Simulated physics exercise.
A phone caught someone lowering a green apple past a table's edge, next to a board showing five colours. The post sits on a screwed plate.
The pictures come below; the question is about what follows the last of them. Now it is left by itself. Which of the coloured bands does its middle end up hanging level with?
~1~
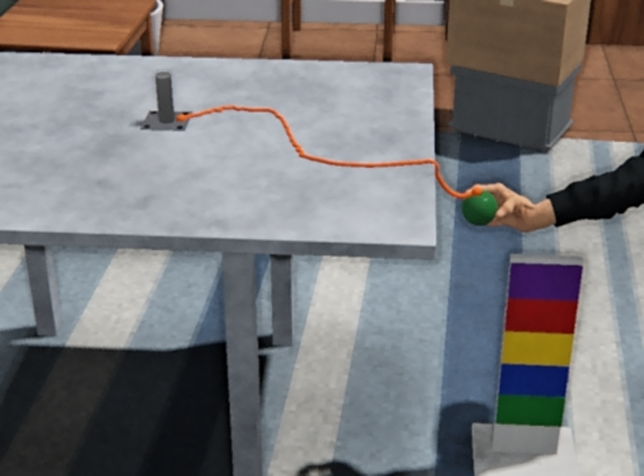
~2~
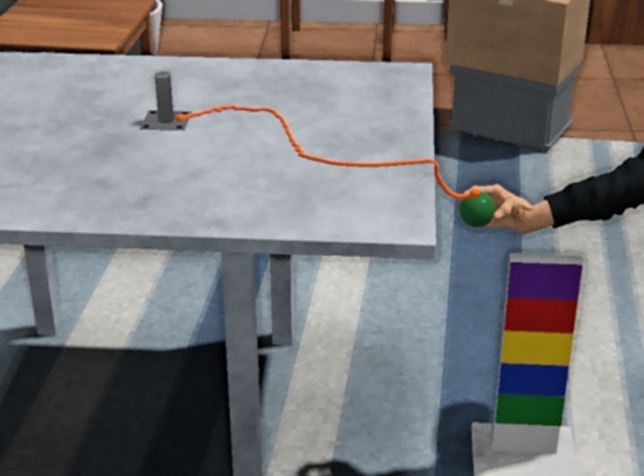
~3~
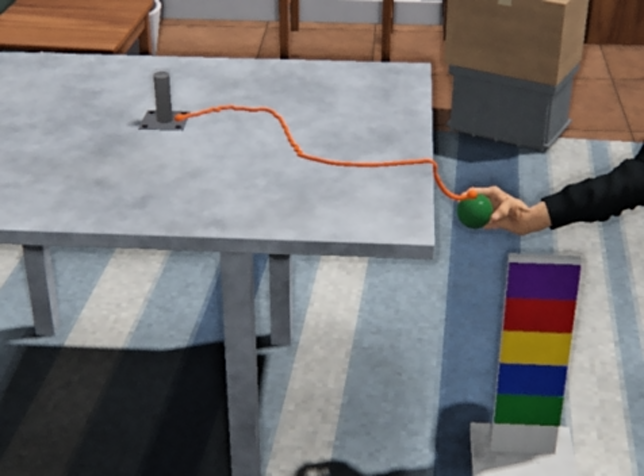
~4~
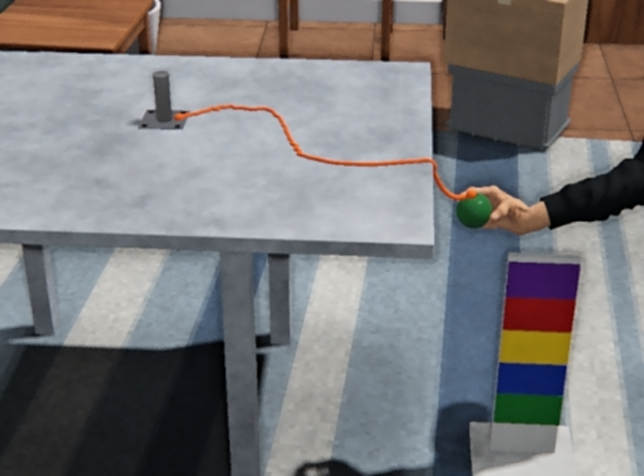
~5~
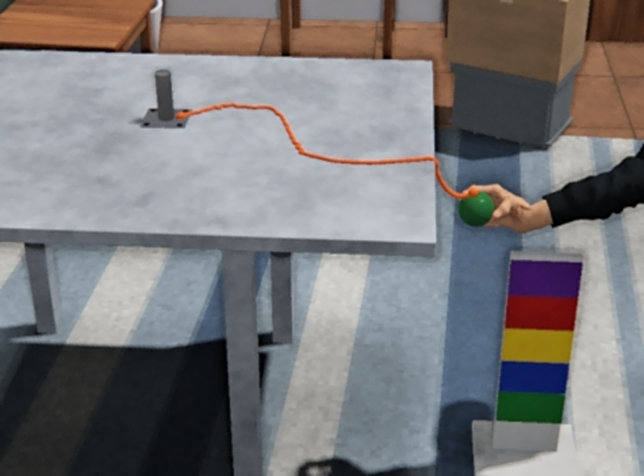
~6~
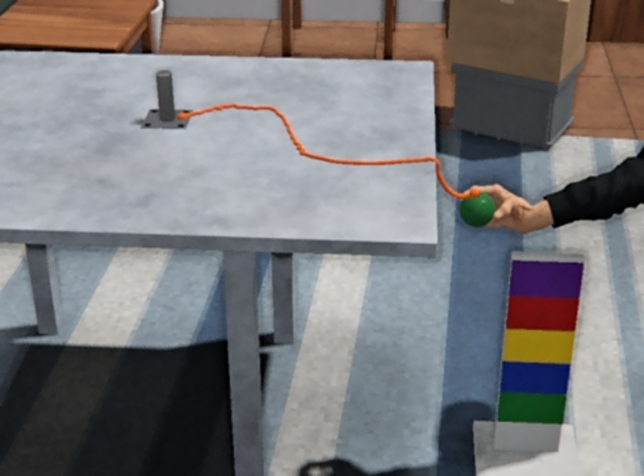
It ends up level with the red band.
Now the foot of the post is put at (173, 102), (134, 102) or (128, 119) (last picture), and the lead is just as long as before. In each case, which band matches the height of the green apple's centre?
Try one - red; try two - purple; try three - purple.
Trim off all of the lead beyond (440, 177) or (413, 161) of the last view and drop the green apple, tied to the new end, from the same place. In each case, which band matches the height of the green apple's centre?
First try: Purple; second try: Higher than all five.
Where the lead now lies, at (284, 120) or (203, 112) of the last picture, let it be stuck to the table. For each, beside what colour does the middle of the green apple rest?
Purple, then red.
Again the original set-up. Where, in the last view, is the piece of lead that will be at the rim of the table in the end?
At (344, 163), roughly.
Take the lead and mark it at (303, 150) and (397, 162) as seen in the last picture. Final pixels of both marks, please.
One ends up around (387, 142), the other around (435, 200).
Soon after, apple near (396, 284); level with red.
Then, apple near (437, 306); level with red.
At rest, apple near (435, 303); level with red. Its middle rests at the red band.
